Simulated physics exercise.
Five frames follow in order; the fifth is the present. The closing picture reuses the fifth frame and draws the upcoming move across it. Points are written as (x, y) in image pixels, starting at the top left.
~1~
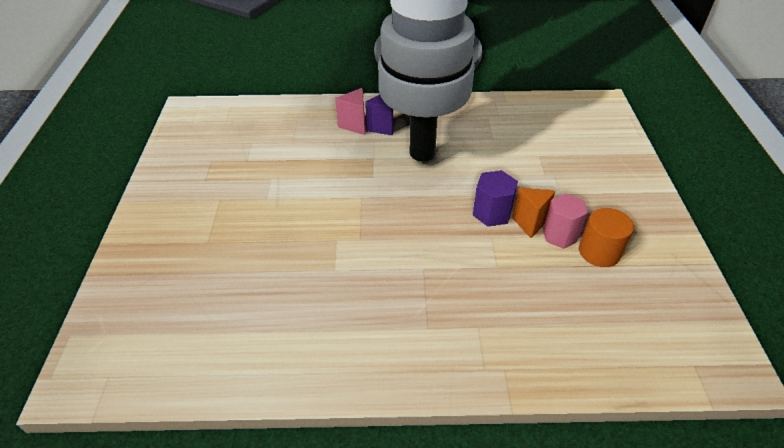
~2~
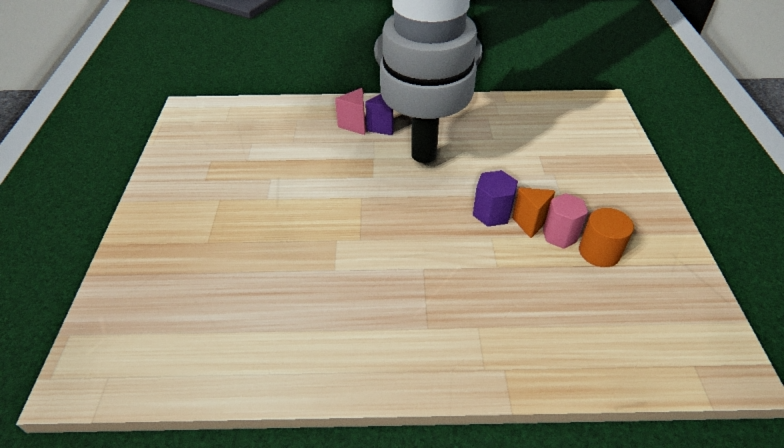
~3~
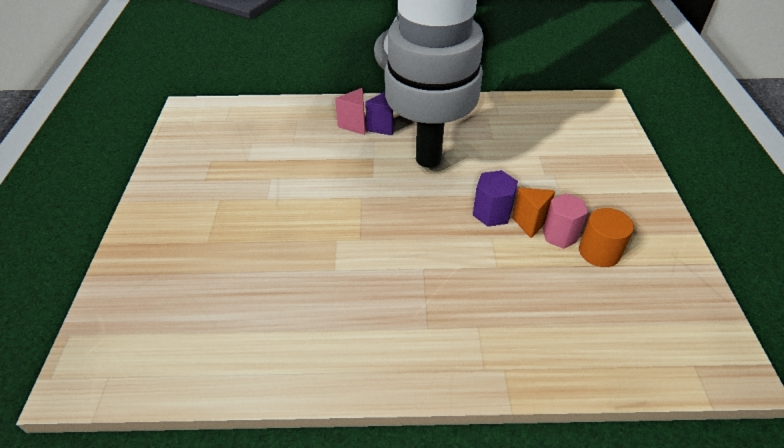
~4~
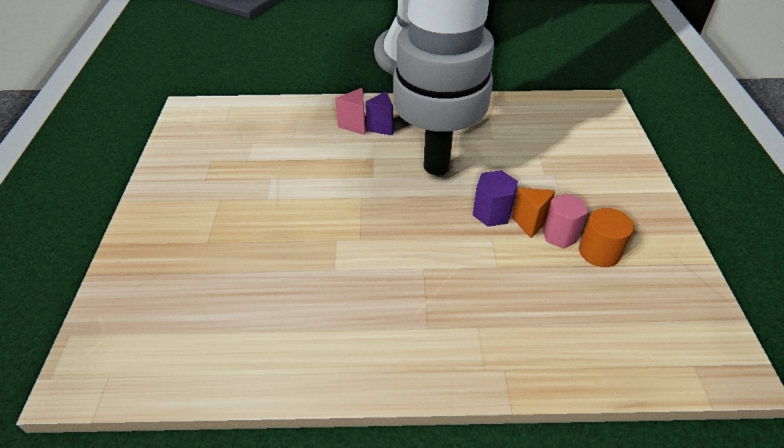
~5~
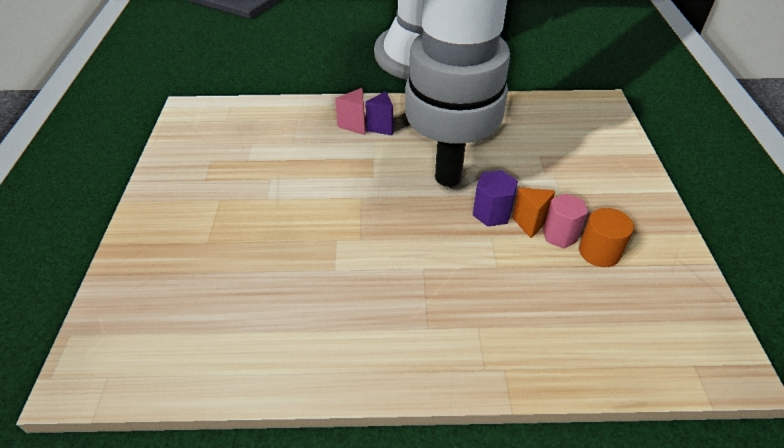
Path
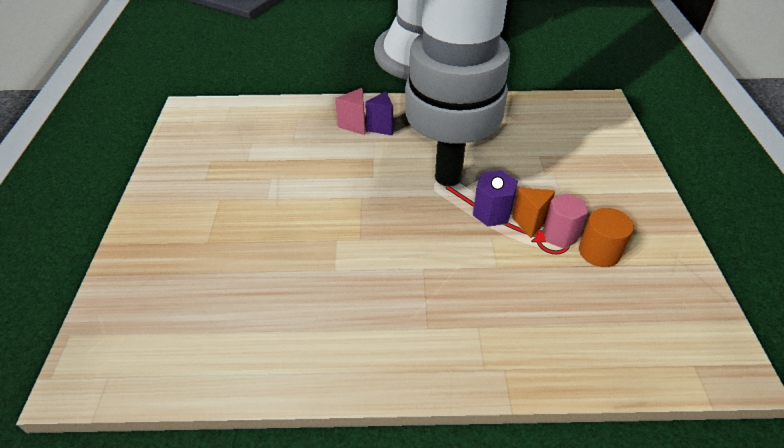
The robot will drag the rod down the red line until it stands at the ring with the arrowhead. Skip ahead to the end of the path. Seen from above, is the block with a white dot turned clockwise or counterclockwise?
It is turned clockwise.
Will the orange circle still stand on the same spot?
Going by the path, no.
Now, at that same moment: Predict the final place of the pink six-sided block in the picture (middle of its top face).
In the picture, it is at (595, 207).
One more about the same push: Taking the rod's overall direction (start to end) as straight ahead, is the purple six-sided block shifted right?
Final answer: Yes.
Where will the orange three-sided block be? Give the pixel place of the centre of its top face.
My prediction: (588, 235).
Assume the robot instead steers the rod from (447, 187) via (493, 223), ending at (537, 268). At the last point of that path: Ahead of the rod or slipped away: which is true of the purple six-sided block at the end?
Looking at the end of the path, the purple six-sided block is still being driven ahead.
Drawn move, from (447, 187) through (478, 207) and (512, 227) to (553, 241); the dot is on the purple six-sided block.
The first path, step by step. One third of the way, rod (479, 198); purple six-sided block (510, 195), turned 15° clockwise; orange three-sided block (549, 201), turned 35° anticlockwise; pink six-sided block (578, 207); orange circle (617, 224).
Two thirds of the way, rod (515, 217); purple six-sided block (536, 221), turned 60° clockwise; orange three-sided block (568, 223), turned 80° anticlockwise; pink six-sided block (584, 207), turned 25° anticlockwise; orange circle (620, 224).
At the end, rod (556, 232); purple six-sided block (552, 235), turned 90° clockwise; orange three-sided block (588, 235), turned 95° anticlockwise; pink six-sided block (595, 207), turned 40° anticlockwise; orange circle (632, 226).
